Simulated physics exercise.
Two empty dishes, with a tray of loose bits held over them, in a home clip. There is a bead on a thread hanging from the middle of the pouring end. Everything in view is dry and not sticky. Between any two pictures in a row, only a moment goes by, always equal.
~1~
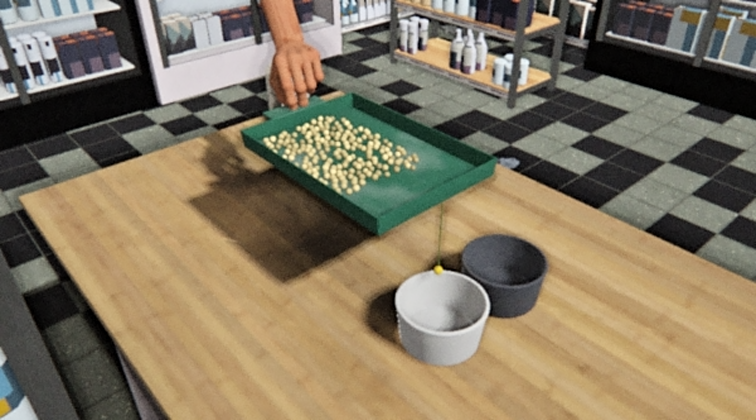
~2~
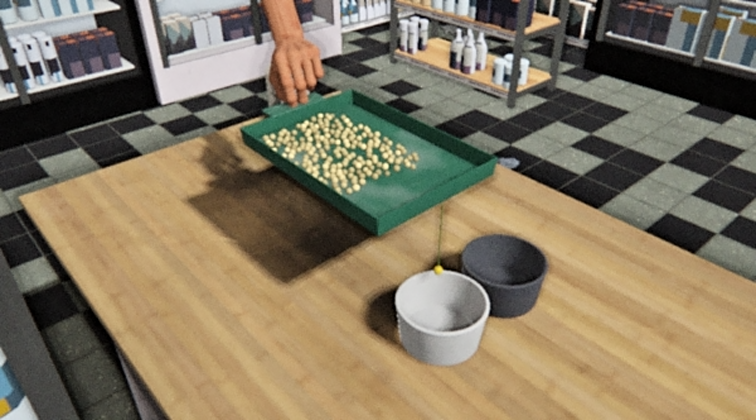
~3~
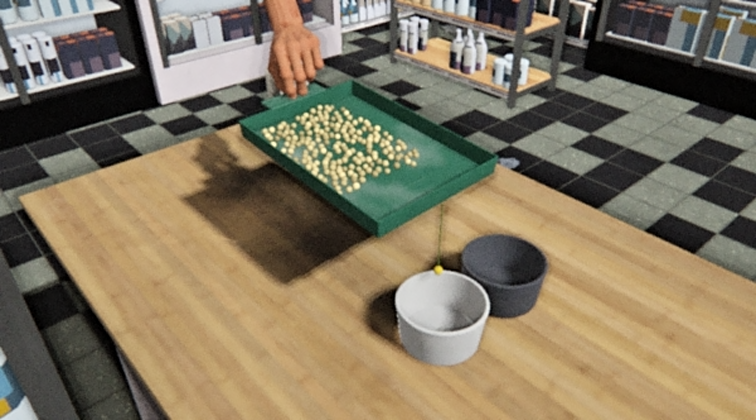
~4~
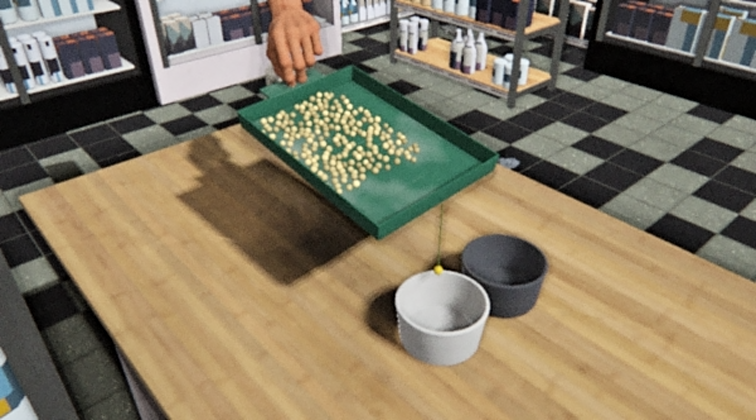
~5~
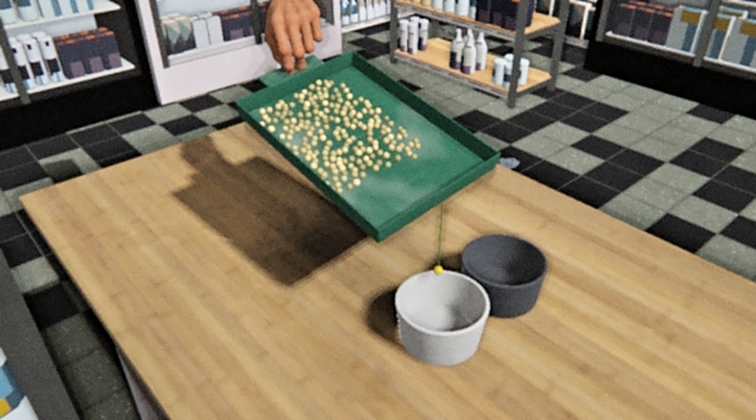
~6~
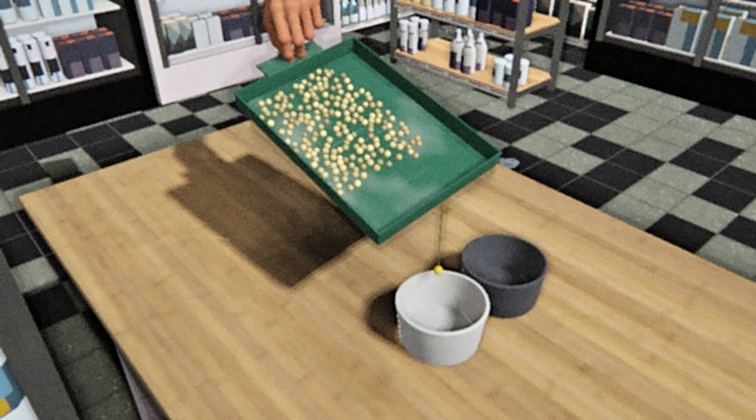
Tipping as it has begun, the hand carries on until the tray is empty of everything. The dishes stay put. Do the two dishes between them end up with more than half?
No.
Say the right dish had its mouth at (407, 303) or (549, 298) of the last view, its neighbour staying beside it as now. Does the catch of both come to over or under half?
For the earlier try a larger portion is kept, for the later one a smaller portion.
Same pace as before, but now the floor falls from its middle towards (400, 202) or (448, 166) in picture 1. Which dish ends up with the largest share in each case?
Outcome one: The left side; outcome two: The right side.
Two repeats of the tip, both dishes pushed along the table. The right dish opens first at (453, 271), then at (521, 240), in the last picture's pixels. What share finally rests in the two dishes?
The first try gives 100 per cent, the second 0 per cent.
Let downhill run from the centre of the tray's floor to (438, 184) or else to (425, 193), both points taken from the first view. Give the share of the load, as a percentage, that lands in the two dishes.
Case one 90 %; case two 70 %.
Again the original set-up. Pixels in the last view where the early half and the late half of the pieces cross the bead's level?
Roughly (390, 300) first, then roughly (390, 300).
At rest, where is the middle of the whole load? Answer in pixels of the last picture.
I'd place the middle at about (388, 368).
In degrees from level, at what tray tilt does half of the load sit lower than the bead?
The angle is roughly 110° at that point.
Soon, tray tipped steeply; nearly all on the tray; a stray few outside both; a small part in the air.
A while on, tray tipped past a quarter turn; about two thirds on the tray; a stray few in the left dish; about a quarter outside both; a small part in the air.
Towards the end, tray tipped past a quarter turn; a small part in the left dish; most outside both.
Finally, tray tipped past a quarter turn; a small part in the left dish; none in the right dish; most outside both.
